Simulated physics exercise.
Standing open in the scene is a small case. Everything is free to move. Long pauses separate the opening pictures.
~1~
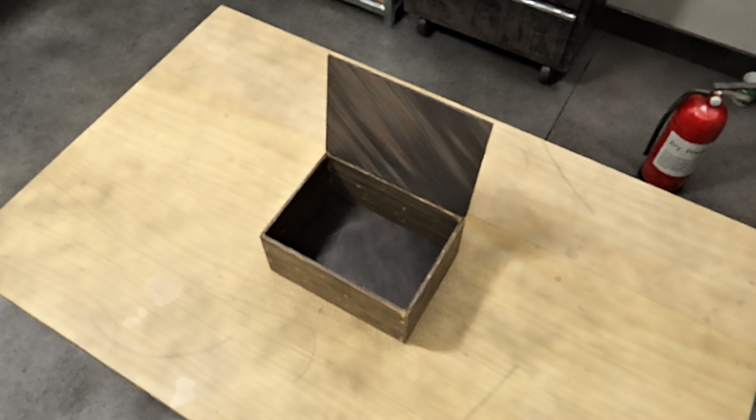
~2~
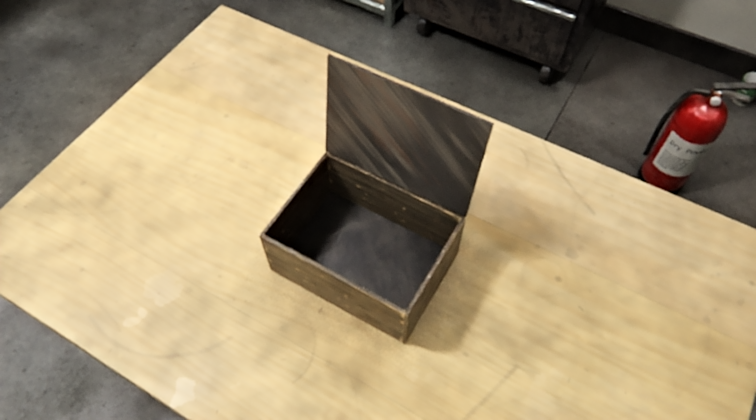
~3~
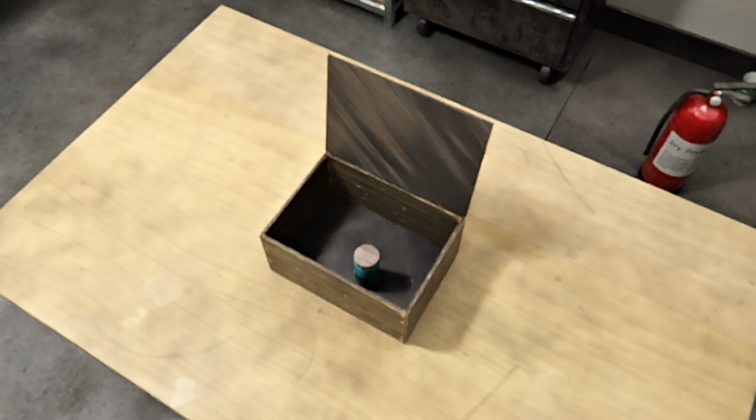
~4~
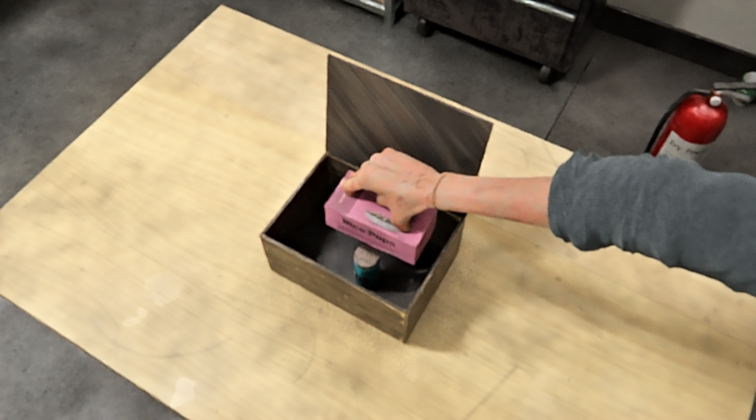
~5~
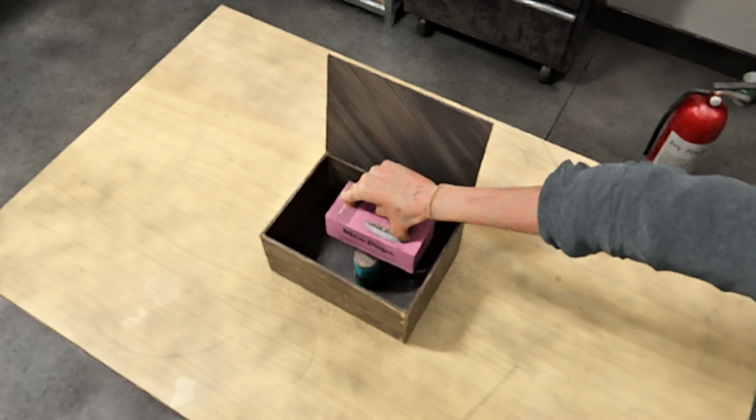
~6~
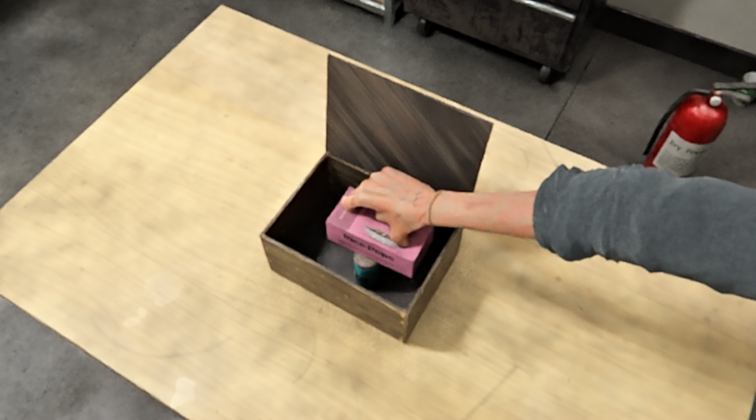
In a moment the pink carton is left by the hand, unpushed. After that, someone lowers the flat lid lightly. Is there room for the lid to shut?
Closes up.
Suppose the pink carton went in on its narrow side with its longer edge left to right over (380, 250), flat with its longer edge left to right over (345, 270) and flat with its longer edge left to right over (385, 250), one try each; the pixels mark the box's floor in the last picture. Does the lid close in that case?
Going in order, the lid comes down all the way, then is left partly open, then comes down all the way.
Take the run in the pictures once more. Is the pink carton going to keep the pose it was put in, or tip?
Once everything settles, it ends up at a slant.
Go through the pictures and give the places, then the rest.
The last thing is not in view yet, in the first frame.
The last thing is not in view yet, in the second frame.
The last thing is not in view yet; turquoise shaker (367, 267), in the third frame.
Still above its spot; pink carton (381, 217); turquoise shaker (367, 267), in the fourth frame.
Still above its spot; pink carton (380, 226); turquoise shaker (367, 267), in the fifth frame.
Put in, still held; pink carton (380, 231); turquoise shaker (367, 267), in the sixth frame.
Then, 1.30 s after the last picture, lid 83° above the rim; pink carton on its side near (394, 234).
Then, 1.80 s after the last picture, lid 32° above the rim; pink carton on its side near (394, 234).
At rest, lid shut; tipped over in the box, pink carton; turquoise shaker in place. Seen from the same camera at the end, pink carton near (394, 234).
